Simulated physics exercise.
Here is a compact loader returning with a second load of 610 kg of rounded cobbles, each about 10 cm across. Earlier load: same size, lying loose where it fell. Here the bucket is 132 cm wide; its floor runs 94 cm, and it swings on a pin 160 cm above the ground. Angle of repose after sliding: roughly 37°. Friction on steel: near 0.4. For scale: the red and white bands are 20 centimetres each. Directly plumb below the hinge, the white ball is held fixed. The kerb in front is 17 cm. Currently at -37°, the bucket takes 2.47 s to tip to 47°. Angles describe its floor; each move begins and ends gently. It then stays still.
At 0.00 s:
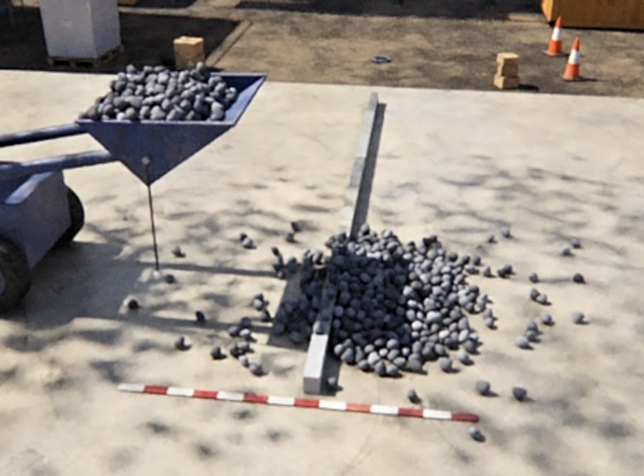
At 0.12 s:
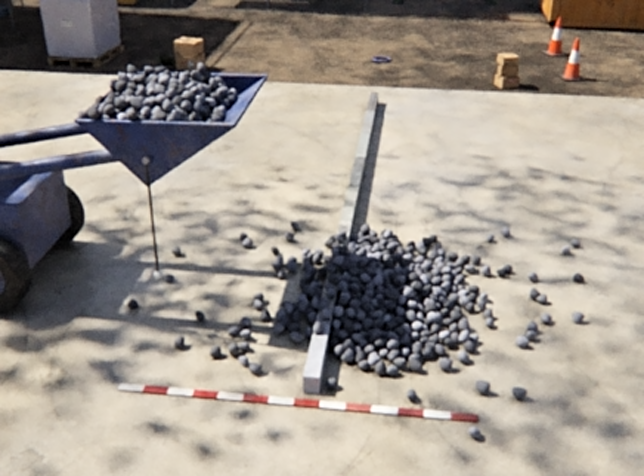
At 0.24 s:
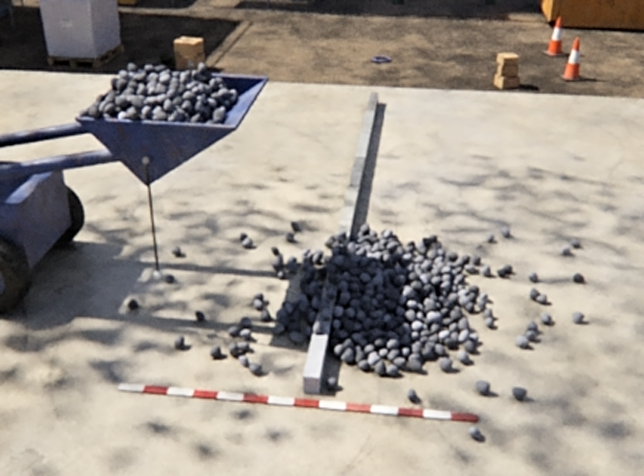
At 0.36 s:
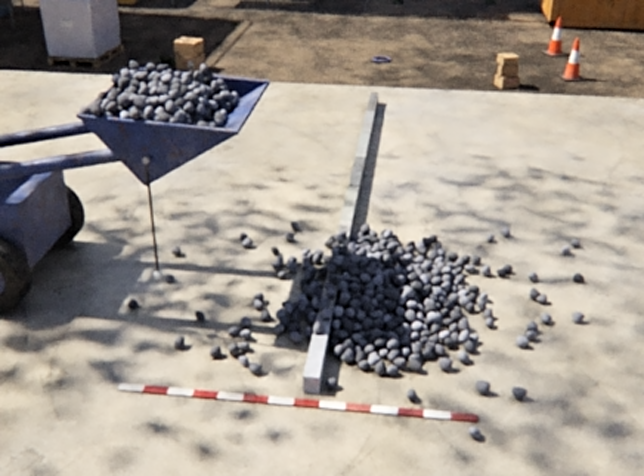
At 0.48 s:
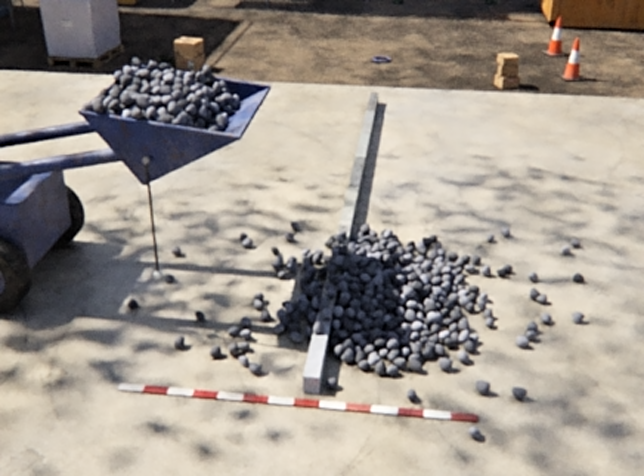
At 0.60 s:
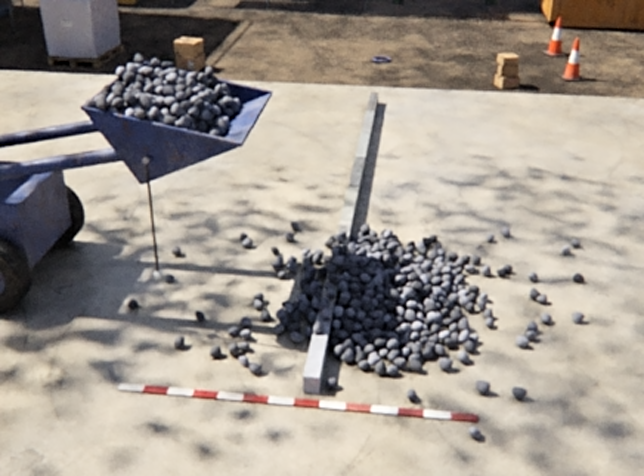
A blue bucket heaped with grey stones tilts slowly, its right lip dipping slightly.
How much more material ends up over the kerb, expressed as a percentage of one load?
About 2 per cent of a load more.
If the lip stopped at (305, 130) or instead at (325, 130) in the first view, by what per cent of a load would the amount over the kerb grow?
I'd guess close to 50 per cent first and close to 80 per cent second.
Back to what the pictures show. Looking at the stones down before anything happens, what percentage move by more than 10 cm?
The answer is about 5 per cent.
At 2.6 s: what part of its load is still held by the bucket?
Close to 0 per cent of the load.
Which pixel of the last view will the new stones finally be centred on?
The middle ends up near (280, 285).
After 1.9 s the floor is at 34°; in per cent of one load, 73 in the bucket, 44 on this side of the kerb, 85 over the kerb; the foremost stones are at (578, 292).
After 2.6 s the floor is at 47°; in per cent of one load, 0 in the bucket, 114 on this side of the kerb, 86 over the kerb; the foremost stones are at (578, 292).
After 2.9 s the floor is at 47°; in per cent of one load, 0 in the bucket, 114 on this side of the kerb, 86 over the kerb; the foremost stones are at (578, 292).
After 5.7 s the floor is at 47°; in per cent of one load, 0 in the bucket, 114 on this side of the kerb, 87 over the kerb; the foremost stones are at (578, 292). Net gain over the kerb, 2.
